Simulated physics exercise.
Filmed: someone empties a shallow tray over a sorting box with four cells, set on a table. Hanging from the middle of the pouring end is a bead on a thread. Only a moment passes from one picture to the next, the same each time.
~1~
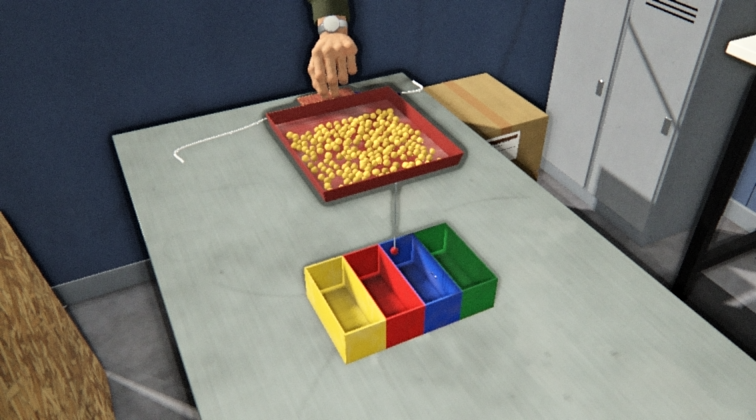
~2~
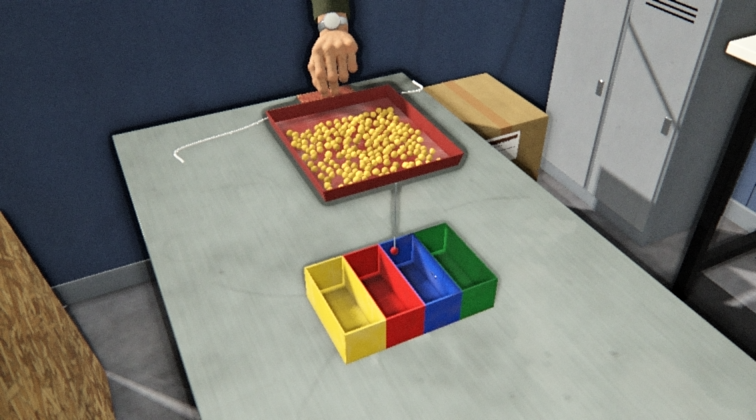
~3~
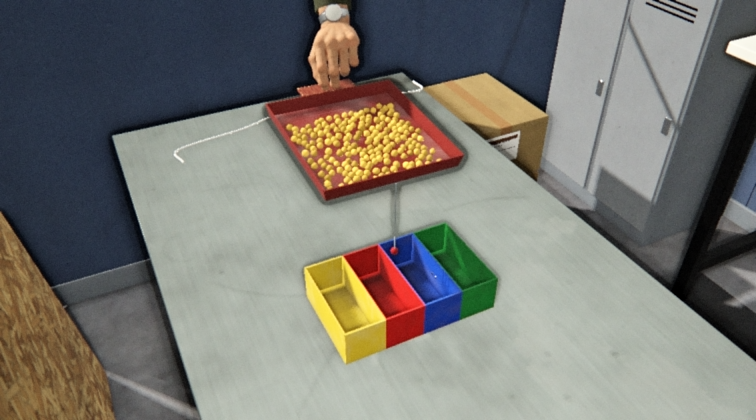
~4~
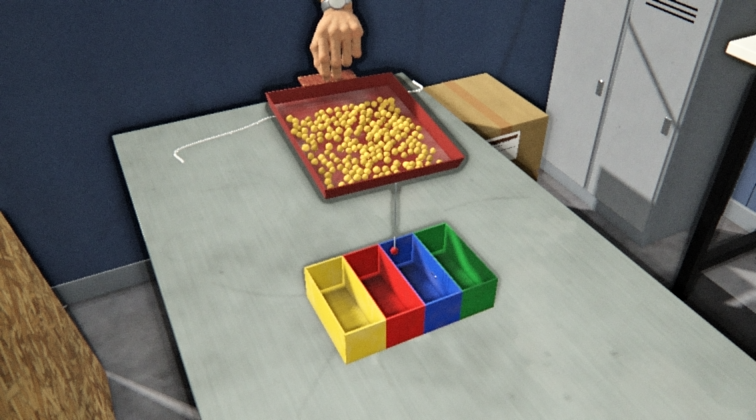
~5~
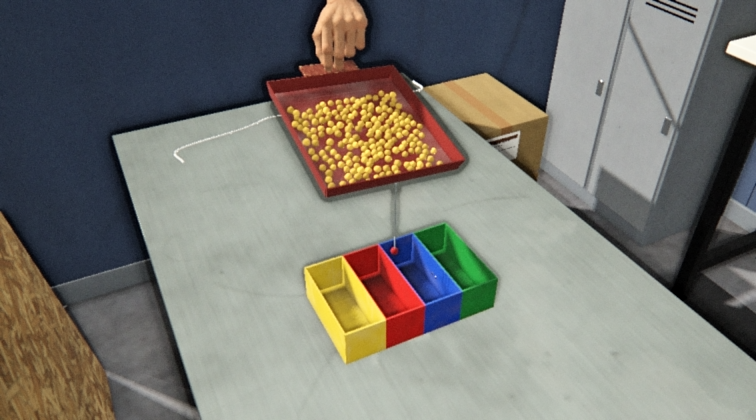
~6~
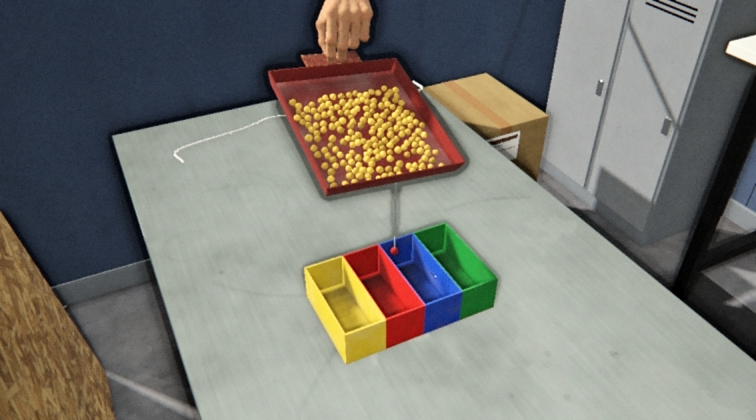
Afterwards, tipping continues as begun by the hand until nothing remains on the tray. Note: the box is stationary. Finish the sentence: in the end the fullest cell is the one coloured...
In the end the fullest cell is the one coloured green.
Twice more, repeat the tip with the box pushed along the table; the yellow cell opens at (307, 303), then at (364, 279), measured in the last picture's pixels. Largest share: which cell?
Try one: That green cell; try two: That blue cell.
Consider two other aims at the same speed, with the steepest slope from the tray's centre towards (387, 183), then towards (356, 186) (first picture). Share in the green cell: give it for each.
First heading roughly 20 %, second roughly 0 %.
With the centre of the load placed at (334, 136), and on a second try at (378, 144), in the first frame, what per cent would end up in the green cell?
From the first start you get 50 in a hundred, from the second 60 in a hundred.
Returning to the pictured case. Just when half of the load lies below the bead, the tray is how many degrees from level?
That happens at close to 110 degrees.
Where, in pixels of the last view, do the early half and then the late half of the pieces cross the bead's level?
It passes near (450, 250) first and then near (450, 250).
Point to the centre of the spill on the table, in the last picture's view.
(519, 277), roughly.
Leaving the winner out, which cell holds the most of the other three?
Second place goes to the cell in blue.
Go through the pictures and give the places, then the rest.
The first picture shows corners of the pouring end (325, 189) and (459, 152), level; middle of the load (368, 146), puffed corn balls; bead on its thread (395, 251); yellow cell (365, 339); red cell (405, 324); blue cell (443, 310); green cell (479, 296).
The second picture shows corners of the pouring end (325, 189) and (459, 152), level; middle of the load (368, 145).
The third picture shows corners of the pouring end (326, 188) and (460, 154), tipped barely, lowest at the right corner; middle of the load (368, 142).
The fourth picture shows corners of the pouring end (327, 187) and (460, 156), tipped a little, lowest at the right corner; middle of the load (369, 138).
The fifth picture shows corners of the pouring end (328, 186) and (461, 158), tipped a little, lowest at the right corner; middle of the load (370, 135).
The sixth picture shows corners of the pouring end (329, 185) and (461, 160), tipped clearly, lowest at the right corner; middle of the load (372, 132); yellow cell (365, 339); red cell (405, 324); blue cell (443, 310); green cell (479, 296).
Just after the last frame, tray tipped steeply; almost all on the tray; just a few falling or outside the box.
A moment on, tray tipped past a quarter turn; roughly a third on the tray; about a tenth in the green cell; about a tenth in the blue cell; roughly half falling or outside the box.
Further on, tray tipped past a quarter turn; roughly two thirds in the green cell; roughly a quarter in the blue cell; about a tenth in the red cell; about a tenth falling or outside the box.
When it is over, tray tipped past a quarter turn; roughly two thirds in the green cell; roughly a quarter in the blue cell; about a tenth in the red cell; not one in the yellow cell; about a tenth outside the box.
